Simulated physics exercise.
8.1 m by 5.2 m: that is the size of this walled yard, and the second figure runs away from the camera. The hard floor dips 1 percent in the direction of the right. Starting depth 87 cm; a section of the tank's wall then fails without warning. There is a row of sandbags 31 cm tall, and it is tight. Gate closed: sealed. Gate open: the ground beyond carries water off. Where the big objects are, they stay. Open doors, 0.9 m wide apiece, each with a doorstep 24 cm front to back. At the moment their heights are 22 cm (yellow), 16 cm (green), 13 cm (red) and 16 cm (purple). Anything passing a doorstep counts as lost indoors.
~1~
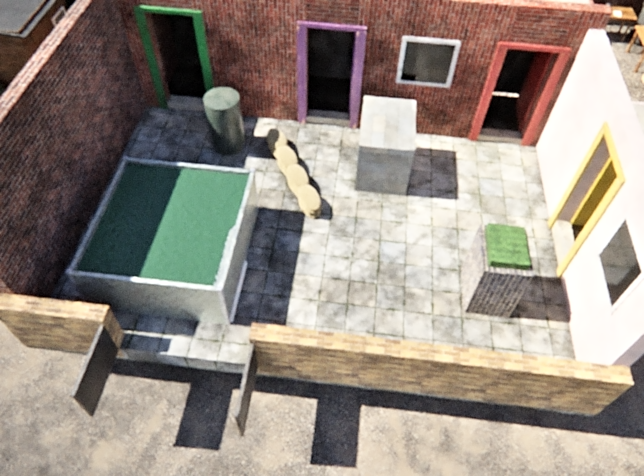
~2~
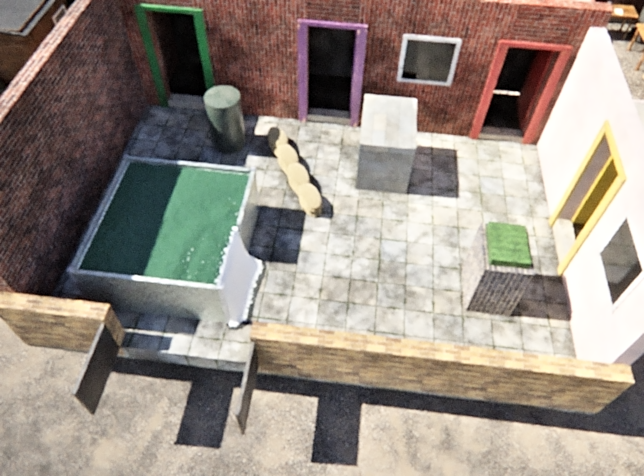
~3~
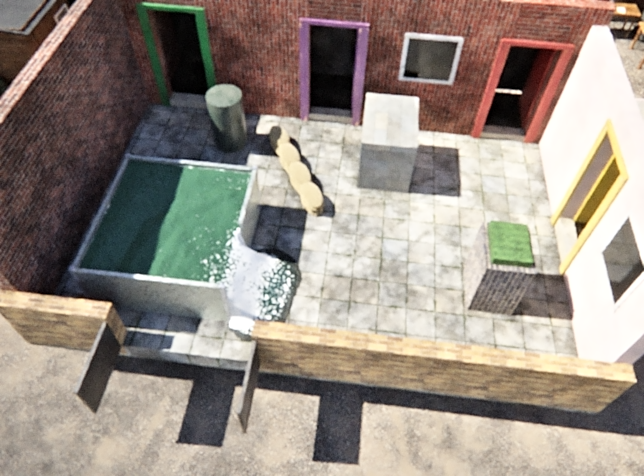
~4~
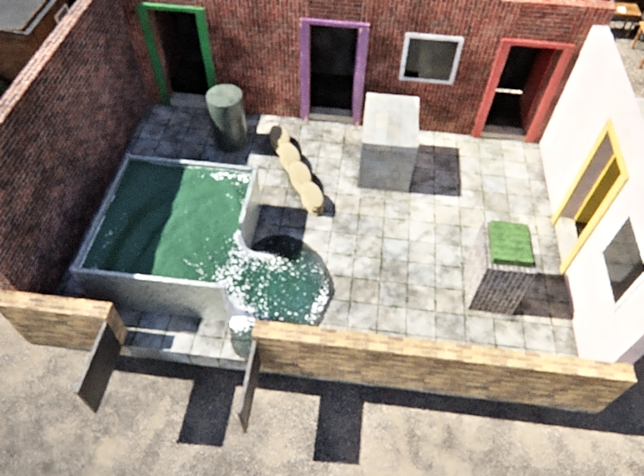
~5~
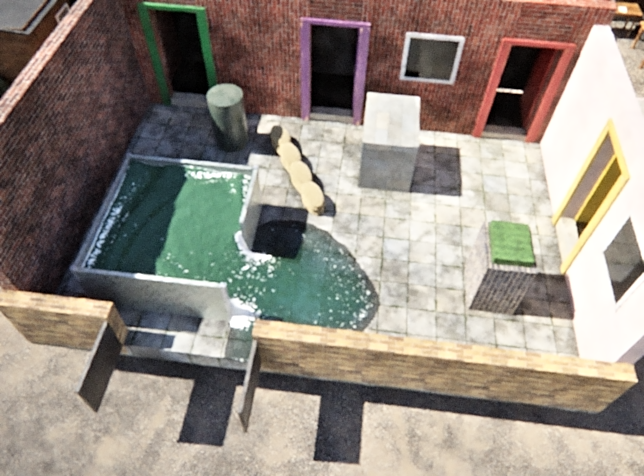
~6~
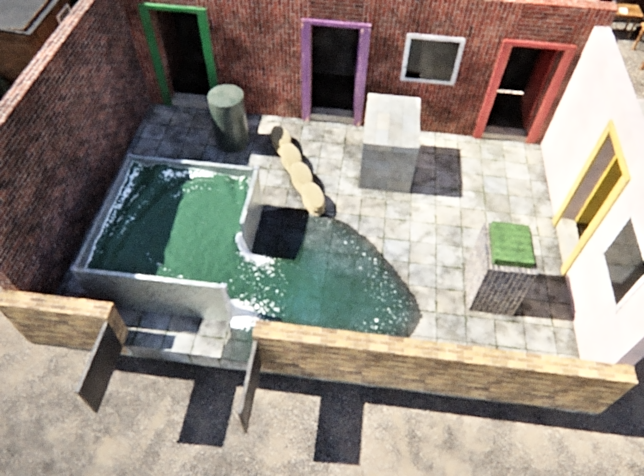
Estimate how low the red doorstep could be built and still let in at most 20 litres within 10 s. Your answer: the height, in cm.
I would say 38 cm or so.
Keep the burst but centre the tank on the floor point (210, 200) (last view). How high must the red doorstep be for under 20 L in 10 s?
New minimum height: Approx. 26 cm.
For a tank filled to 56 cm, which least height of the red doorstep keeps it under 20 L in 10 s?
The step needs to be some 21 cm.
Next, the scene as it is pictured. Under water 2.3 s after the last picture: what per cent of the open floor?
50 %.
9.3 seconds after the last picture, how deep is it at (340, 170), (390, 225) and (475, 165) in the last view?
Respectively 5 cm, 9 cm and 17 cm.
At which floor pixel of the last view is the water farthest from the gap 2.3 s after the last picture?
Lab note: Front tip approx. (534, 148).
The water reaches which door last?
The green door.
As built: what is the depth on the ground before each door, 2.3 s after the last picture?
In cm: Yellow 10, green 0, red 5, purple 0.
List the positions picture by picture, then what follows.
The first frame shows still water, 87 cm deep, in the tank at (169, 221); the red door at (514, 102) is dry.
In the second frame, water pours out at (233, 276) and has run 0.3 m, to (260, 276); about 10 cm deep outside, 88 cm at the back.
In the third frame, water pours out at (235, 277) and has run 0.9 m, to (292, 291); about 14 cm deep outside, 87 cm at the back.
In the fourth frame, water pours out at (236, 278) and has run 1.4 m, to (324, 305); about 11 cm deep outside, 86 cm at the back.
In the fifth frame, the gap is at (236, 278), the front 2.1 m out at (370, 313); the back of the tank holds 77 cm.
In the sixth frame, the gap is at (236, 278), the front 2.8 m out at (413, 319); the back of the tank holds 75 cm; the red door at (518, 100), 6.2 m from the gap, is still 4.0 m from the nearest water.
Then, 0.7 s after the last picture water covers 35 % of the floor, deepest (50 cm) near (241, 302); it has not reached the red door.
Then, 2.3 s after the last picture water covers 50 % of the floor, deepest (46 cm) near (565, 331); it has not reached the red door.
Then, 9.3 s after the last picture water covers 85 % of the floor, deepest (19 cm) near (534, 148); 17 cm at the red door, 520 litres in over its 13 cm doorstep.
At the red door as built, the water peaked near 40 cm, 3.1 s after the last picture.
With a doorstep of 32 cm, 51 litres would have come in within the 10 s; with 43.5 cm, 5 litres. So under 20 litres takes about 38 cm.
